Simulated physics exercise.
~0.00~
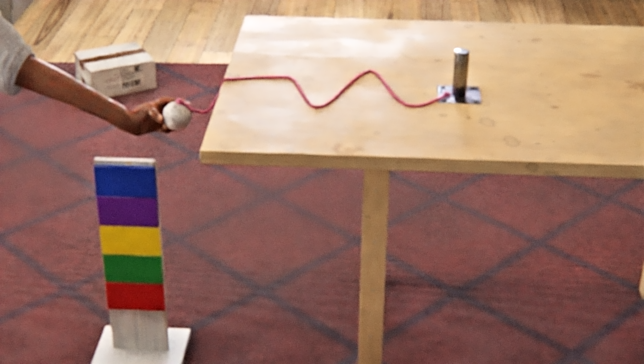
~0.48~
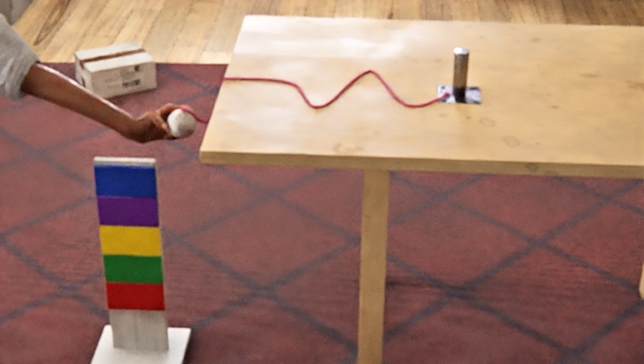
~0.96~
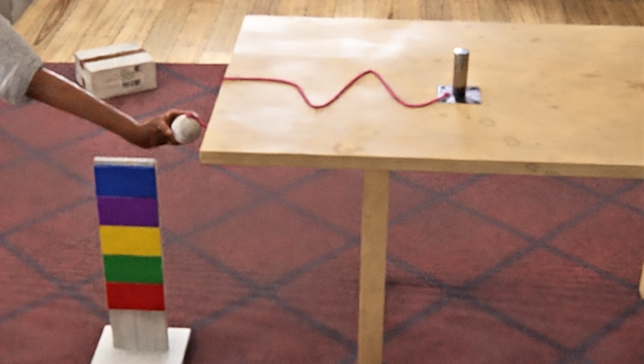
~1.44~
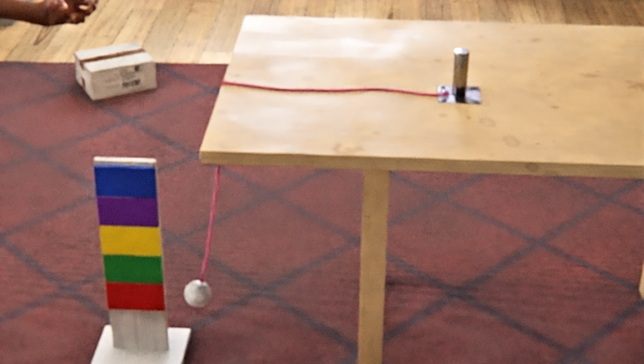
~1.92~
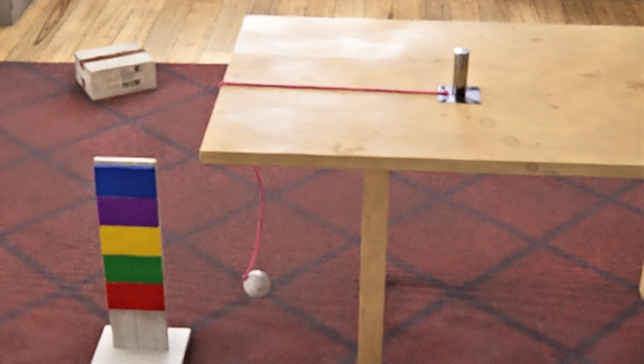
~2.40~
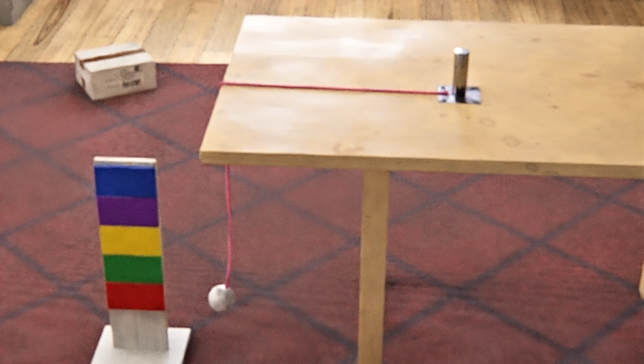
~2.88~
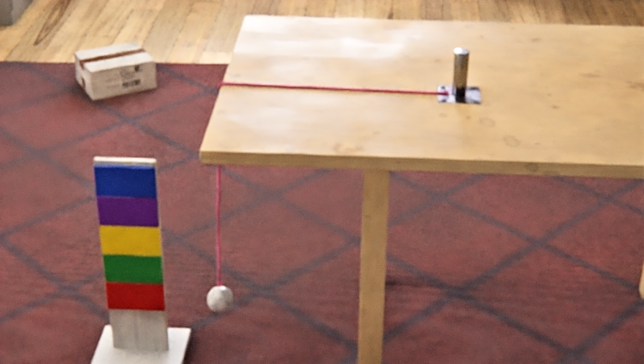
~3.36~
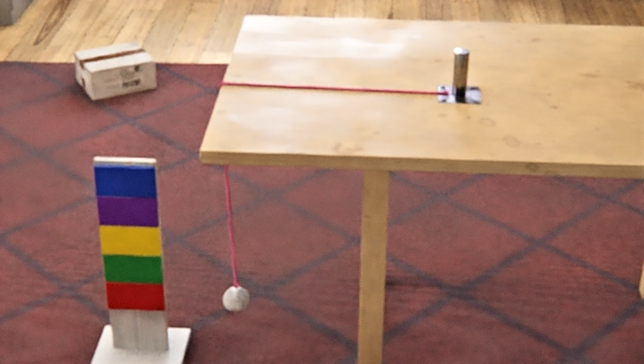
White ball on a red cord dropping from a hand beside a striped board, swinging below the table edge, hanging level with red.
